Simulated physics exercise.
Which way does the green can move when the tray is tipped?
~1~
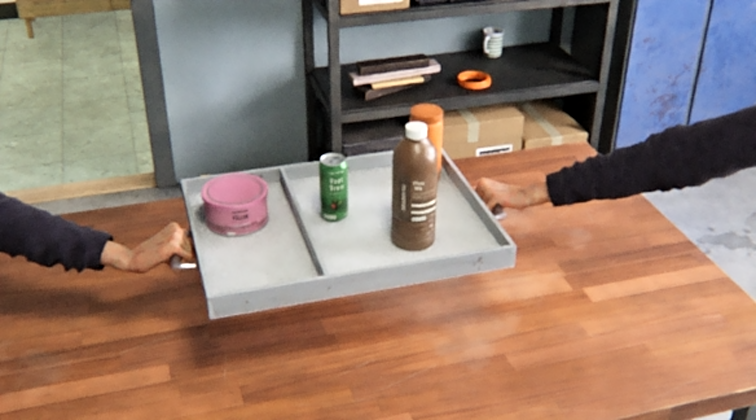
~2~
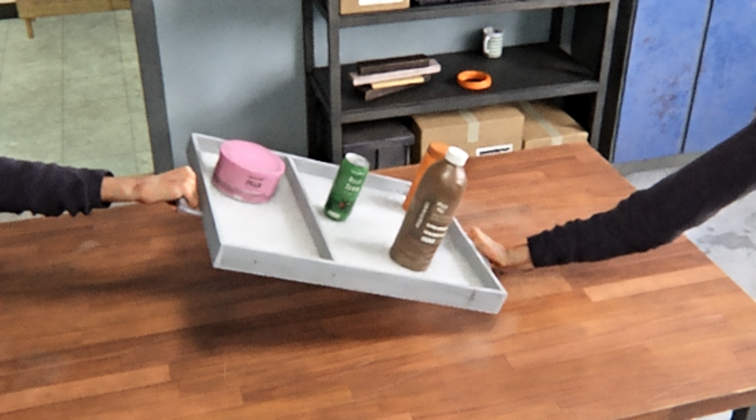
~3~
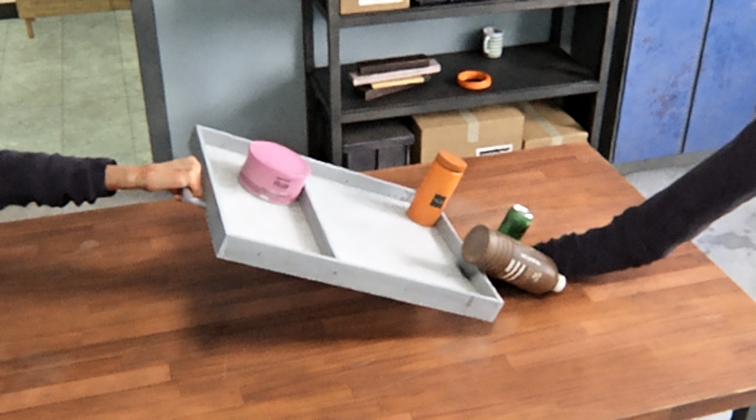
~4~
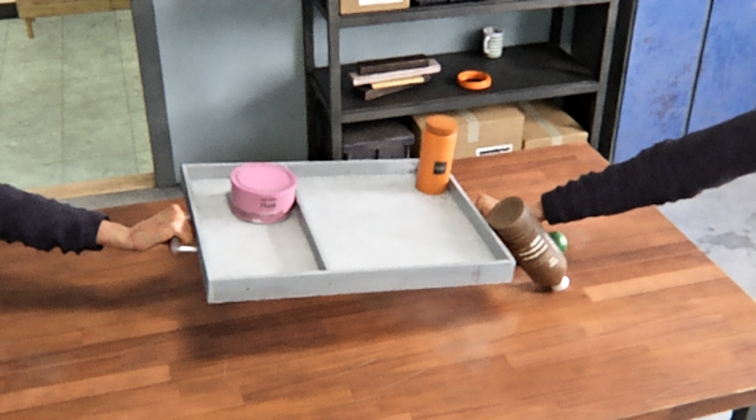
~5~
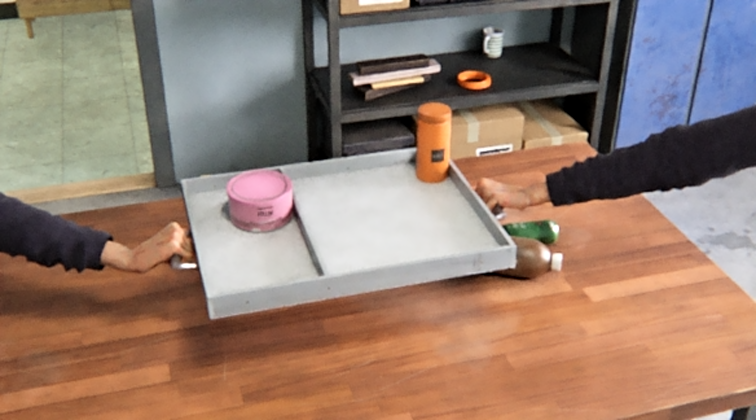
The green can moves to the right, going over that side of the tray.
